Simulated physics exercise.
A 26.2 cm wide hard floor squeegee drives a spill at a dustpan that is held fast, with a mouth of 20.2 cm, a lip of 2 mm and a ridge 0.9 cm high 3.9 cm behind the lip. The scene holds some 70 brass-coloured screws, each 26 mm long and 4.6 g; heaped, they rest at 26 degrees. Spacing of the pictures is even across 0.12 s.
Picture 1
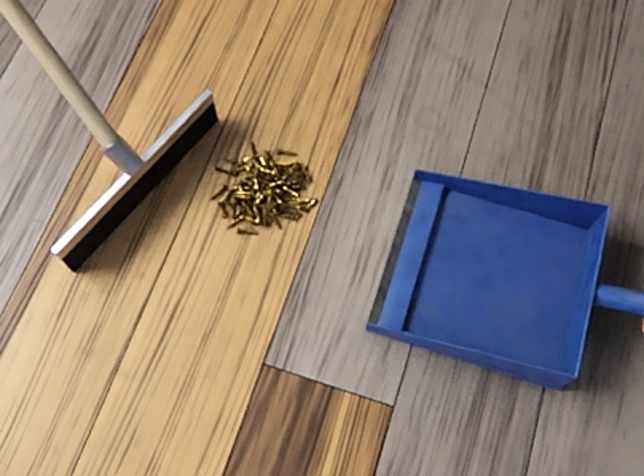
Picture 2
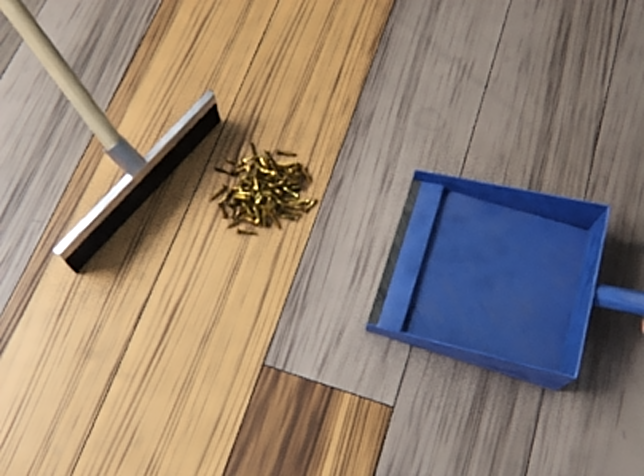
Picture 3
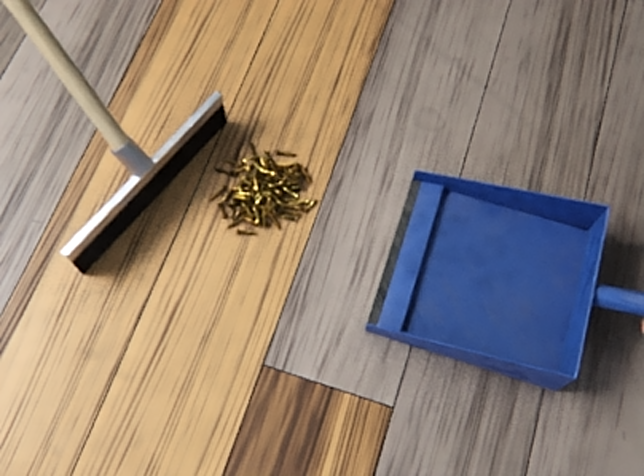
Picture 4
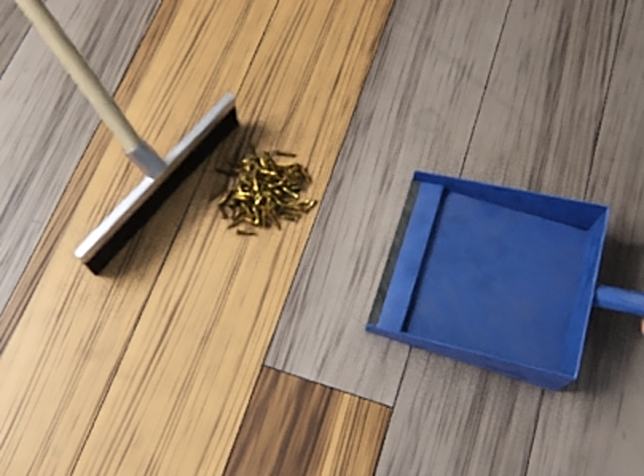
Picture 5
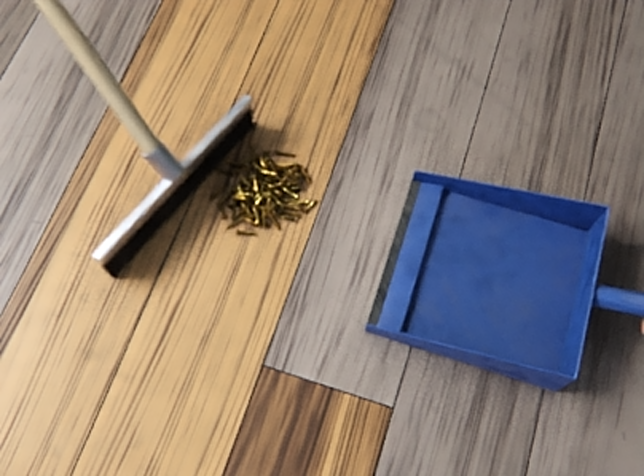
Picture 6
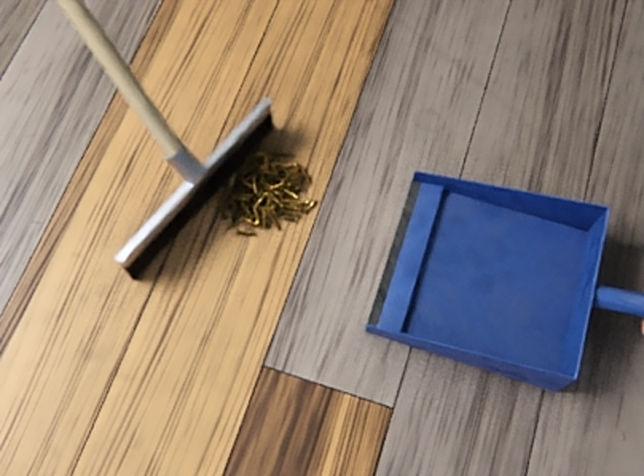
A squeegee slides right across the wooden floor and nudges a pile of brass-coloured screws.
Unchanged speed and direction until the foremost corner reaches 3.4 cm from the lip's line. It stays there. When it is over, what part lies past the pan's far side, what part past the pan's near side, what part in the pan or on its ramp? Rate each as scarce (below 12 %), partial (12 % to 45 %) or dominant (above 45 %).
Ratings: Past the pan's far side - scarce; past the pan's near side - scarce; in the pan or on its ramp - partial.
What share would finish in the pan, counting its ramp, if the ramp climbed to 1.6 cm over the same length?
Estimate: About 15 in a hundred.
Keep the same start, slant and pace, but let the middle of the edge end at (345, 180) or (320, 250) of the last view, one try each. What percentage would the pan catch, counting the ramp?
First try around 0 %, second try around 35 %.
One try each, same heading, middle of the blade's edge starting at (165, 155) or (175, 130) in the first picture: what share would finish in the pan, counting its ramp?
The two tries give about 10 % and about 5 %.
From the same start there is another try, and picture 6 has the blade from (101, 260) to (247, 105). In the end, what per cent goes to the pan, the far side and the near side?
Pan 5; far 5; near 0.
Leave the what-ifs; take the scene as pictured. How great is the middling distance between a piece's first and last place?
Somewhere around 16 centimetres.
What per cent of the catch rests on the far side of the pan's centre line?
I'd put it at around 90 per cent.
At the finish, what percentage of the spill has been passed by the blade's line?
Roughly 0 per cent.
Then, 0.10 s after the last picture, middle of the blade 14 cm from the lip; 0 % over the lip, far side 5 %, near side 0 %.
Then, 0.16 s after the last picture, middle of the blade 9 cm from the lip; 0 % over the lip, far side 5 %, near side 0 %.
Then, 0.36 s after the last picture, middle of the blade 8 cm from the lip; 20 % over the lip, far side 5 %, near side 0 %.
In the end, far side 5 %, near side 0 %, pan 20 %, in front of the lip or behind the blade 75 %.
